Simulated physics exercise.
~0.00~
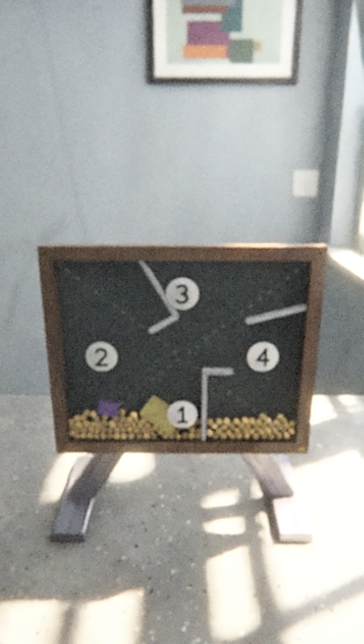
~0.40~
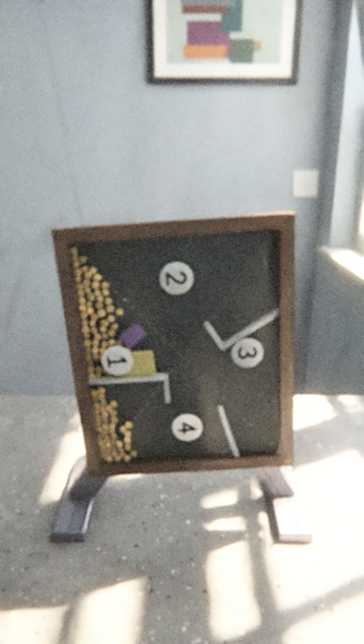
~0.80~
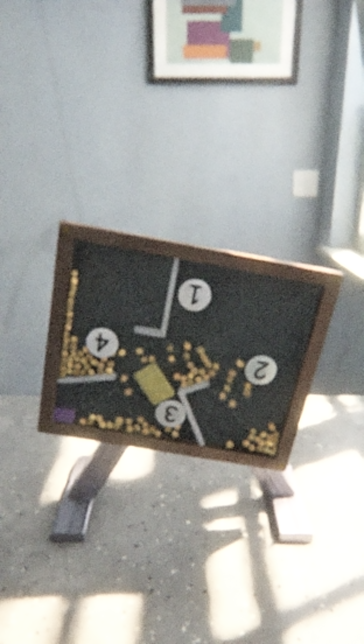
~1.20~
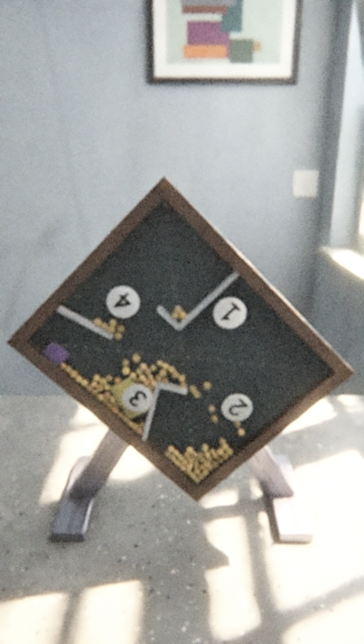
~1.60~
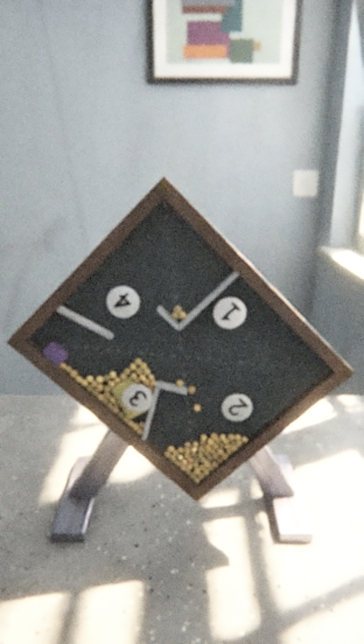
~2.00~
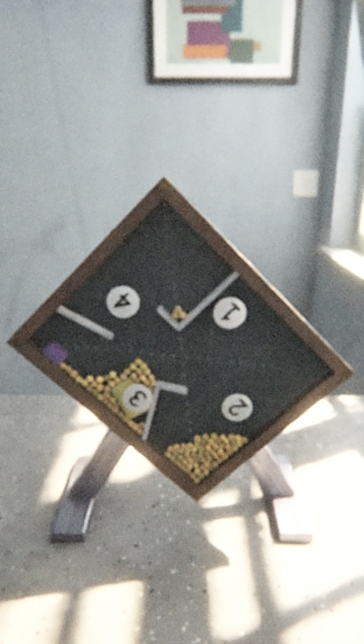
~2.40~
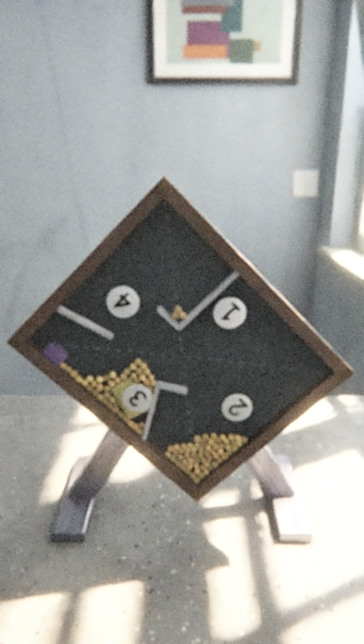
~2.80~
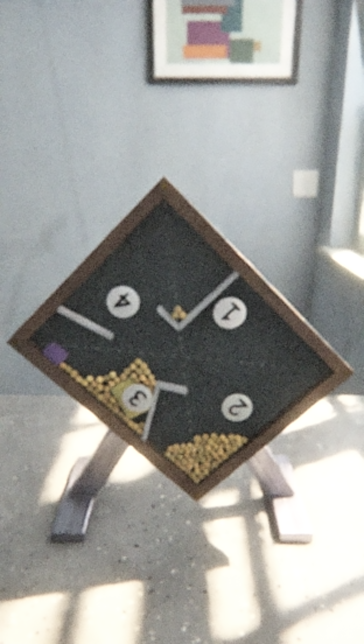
Framed dark case of chickpeas turning clockwise past upside down and stopping tilted, chickpeas and two blocks tumbling, then settling in heaps.
